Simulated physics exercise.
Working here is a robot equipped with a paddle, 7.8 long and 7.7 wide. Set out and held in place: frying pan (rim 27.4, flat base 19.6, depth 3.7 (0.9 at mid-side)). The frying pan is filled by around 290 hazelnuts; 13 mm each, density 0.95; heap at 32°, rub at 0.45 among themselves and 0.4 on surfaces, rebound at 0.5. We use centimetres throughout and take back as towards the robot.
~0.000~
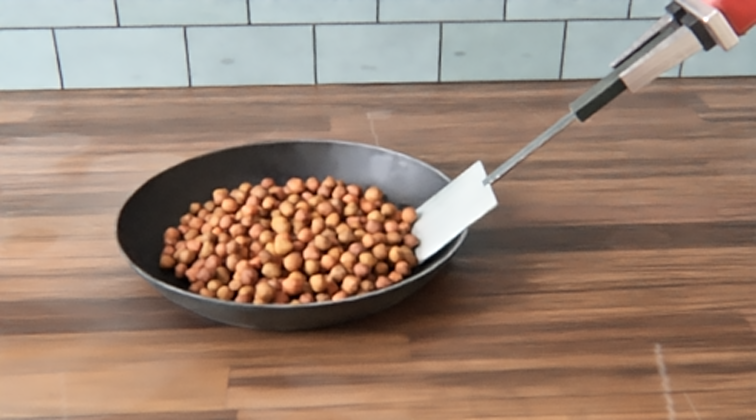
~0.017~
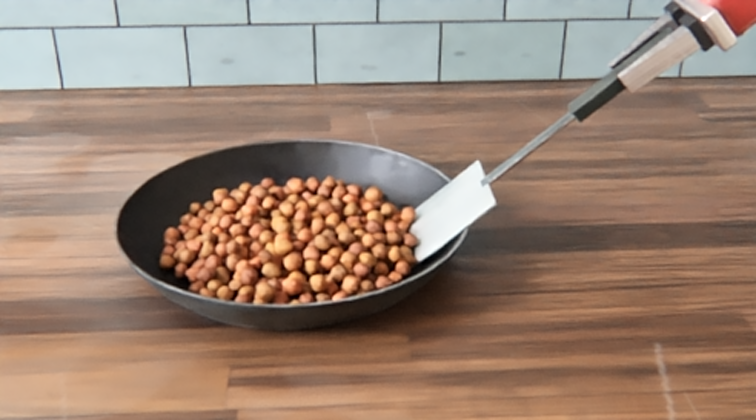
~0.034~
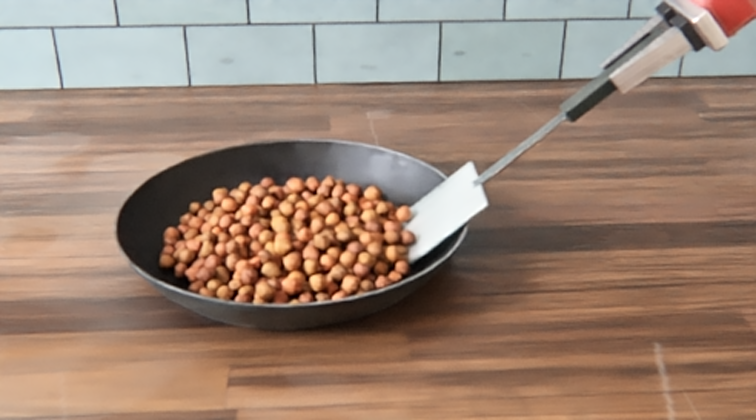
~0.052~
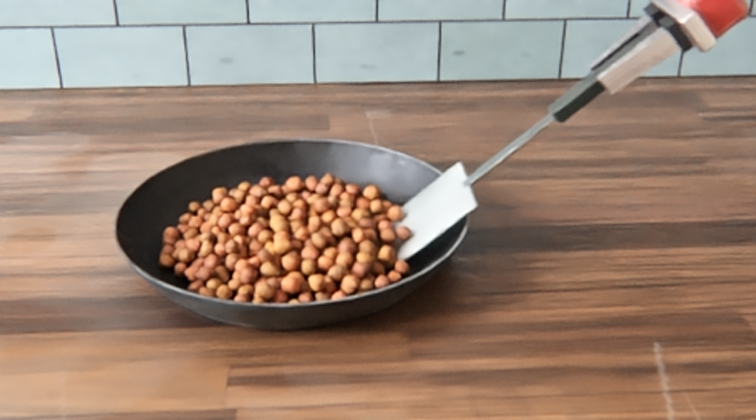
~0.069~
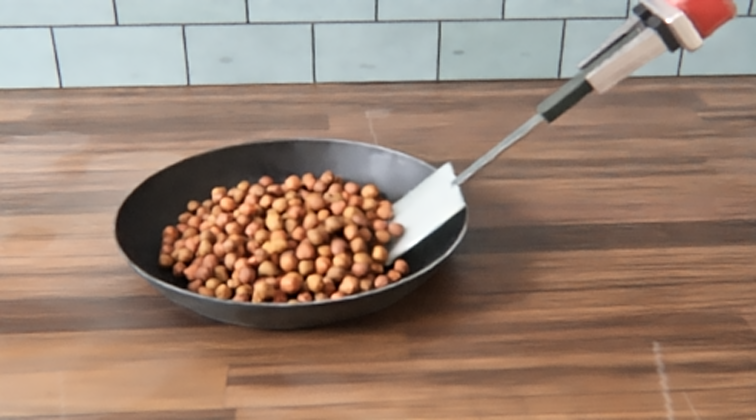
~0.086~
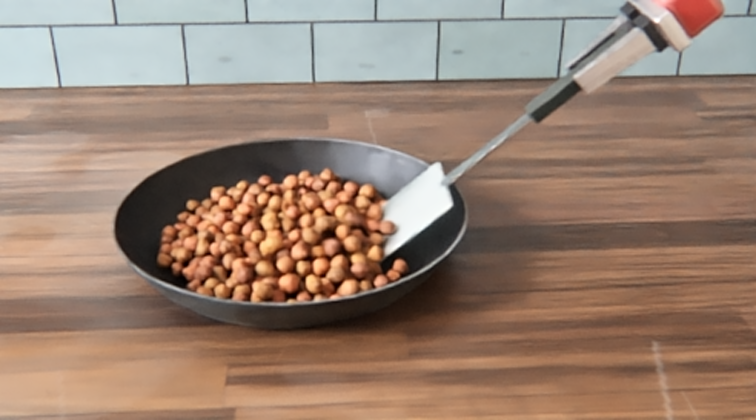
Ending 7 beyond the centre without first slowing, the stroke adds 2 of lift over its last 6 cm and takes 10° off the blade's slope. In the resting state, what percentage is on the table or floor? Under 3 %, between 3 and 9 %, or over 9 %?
Under 3 %.
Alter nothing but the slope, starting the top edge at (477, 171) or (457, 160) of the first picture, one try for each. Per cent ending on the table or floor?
About 0% and 0%.
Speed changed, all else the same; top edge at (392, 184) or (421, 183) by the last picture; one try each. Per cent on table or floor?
10 % and 0 %.
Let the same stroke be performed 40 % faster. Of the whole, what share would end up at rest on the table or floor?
Some 0 in a hundred.
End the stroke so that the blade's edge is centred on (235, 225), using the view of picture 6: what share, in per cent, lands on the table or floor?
Something near 0 in a hundred.
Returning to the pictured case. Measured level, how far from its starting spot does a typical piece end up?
I'd estimate close to 3 centimetres.
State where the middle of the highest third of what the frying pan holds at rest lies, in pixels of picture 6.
The centre sits close to (188, 227).
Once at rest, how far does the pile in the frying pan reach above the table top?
About 5.0 cm above the table.
After 0.18 s, sloping 41°, highest piece 4 above the table; 290 in the frying pan.
After 0.28 s, sloping 37°, highest piece 5 above the table; 290 in the frying pan.
After 0.53 s, sloping 31°, highest piece 4 above the table; 289 in the frying pan, 1 on the table or floor.
After 1.58 s, sloping 31°, highest piece 4 above the table; 289 in the frying pan, 1 on the table or floor.
At rest, 289 in the frying pan, 1 on the table or floor. That is 0 % on the table or floor.
